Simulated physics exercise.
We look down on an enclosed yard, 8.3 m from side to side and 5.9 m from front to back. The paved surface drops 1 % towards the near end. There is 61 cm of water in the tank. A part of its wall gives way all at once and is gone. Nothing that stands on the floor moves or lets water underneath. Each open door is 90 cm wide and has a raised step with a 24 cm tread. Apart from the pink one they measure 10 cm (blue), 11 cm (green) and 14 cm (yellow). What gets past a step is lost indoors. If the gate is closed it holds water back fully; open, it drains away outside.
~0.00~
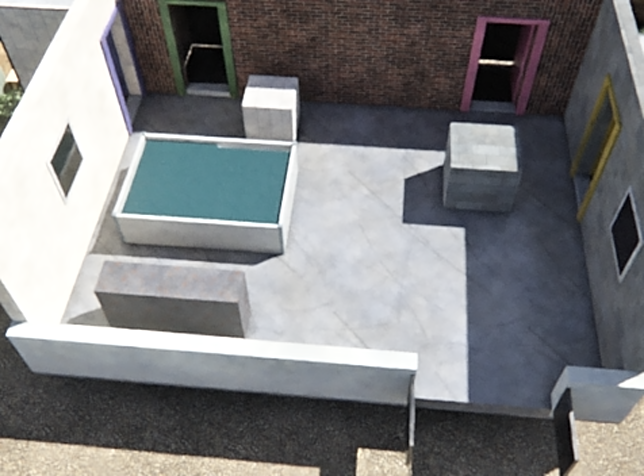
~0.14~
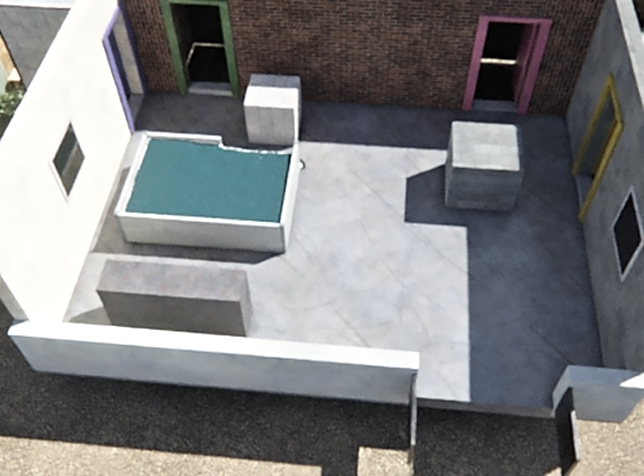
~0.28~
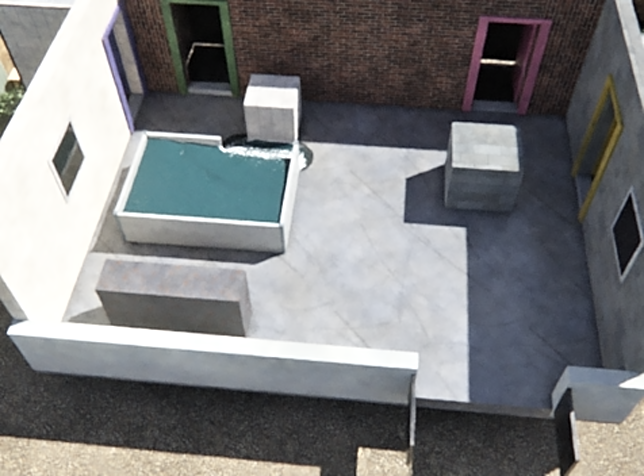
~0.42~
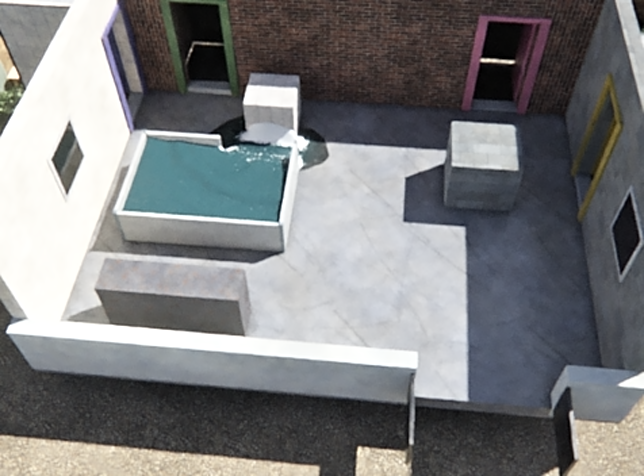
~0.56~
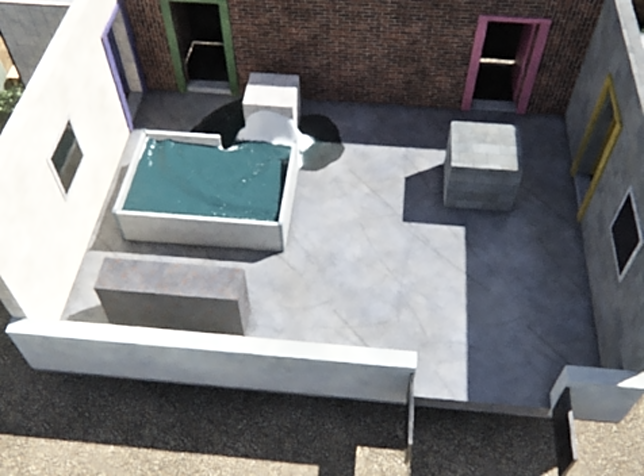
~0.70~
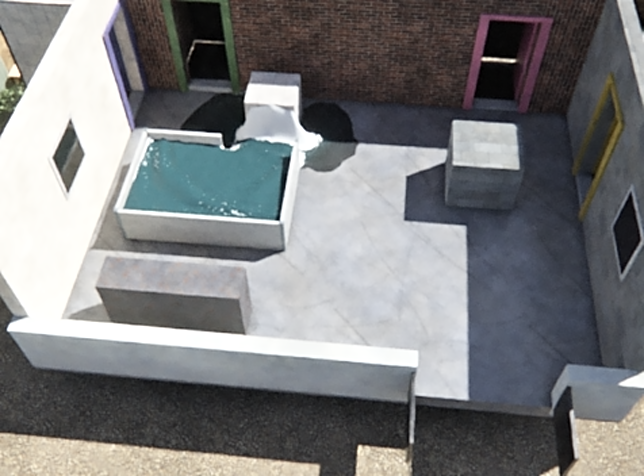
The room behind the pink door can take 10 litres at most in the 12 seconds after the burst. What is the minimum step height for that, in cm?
At least 7.5 cm or so.
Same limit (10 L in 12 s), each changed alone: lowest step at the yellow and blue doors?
About 6.5 cm at yellow and 21 cm at blue.
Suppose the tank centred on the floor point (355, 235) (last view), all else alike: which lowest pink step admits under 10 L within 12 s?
About 14.5 cm.
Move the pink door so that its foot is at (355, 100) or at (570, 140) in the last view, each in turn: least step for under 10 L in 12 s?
Roughly 11.0 and 18 cm.
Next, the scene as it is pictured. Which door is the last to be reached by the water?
The yellow one.
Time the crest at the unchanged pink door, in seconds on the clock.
Near 6.5 s.
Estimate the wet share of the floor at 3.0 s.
About 40 per cent.
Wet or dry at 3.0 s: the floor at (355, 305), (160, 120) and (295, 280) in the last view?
In that order: Not reached, under water, not reached.
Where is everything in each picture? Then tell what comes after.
The first frame shows the tank at (209, 181) is whole and still, 61 cm deep; the pink door at (501, 71) is dry.
In the second frame, the gap is on the far side, the front 0.3 m out at a hidden place; the back of the tank holds 61 cm.
In the third frame, the gap is on the far side, the front 0.8 m out at (240, 137); the back of the tank holds 61 cm.
In the fourth frame, water pours out on the far side and has run 1.2 m, to (244, 119); about 10 cm deep outside, 61 cm at the back.
In the fifth frame, the gap is on the far side, the front 1.8 m out at a hidden place; the back of the tank holds 59 cm.
In the sixth frame, the gap is on the far side, the front 1.9 m out at (230, 93); the back of the tank holds 53 cm; 2.9 m in a straight line remain to the pink door at (504, 69).
After 1.4 s water covers 20 % of the floor, deepest (51 cm) near (280, 147); it has not reached the pink door.
After 3.0 s water covers 40 % of the floor, deepest (32 cm) near (269, 153); 7 cm at the pink door, 0 litres in over its 6 cm step.
After 12.0 s water covers 90 % of the floor, deepest (11 cm) near (51, 346); 5 cm at the pink door, 19 litres in over its 6 cm step.
At the pink door as built, the water arrived by 2.1 s and peaked near 9 cm at 6.4 s.
Run again over the same 12 s with other heights there, 19 litres in over 6 cm, 3 litres over 9.5 cm. The limit of 10 litres is kept from about 7.5 cm up.
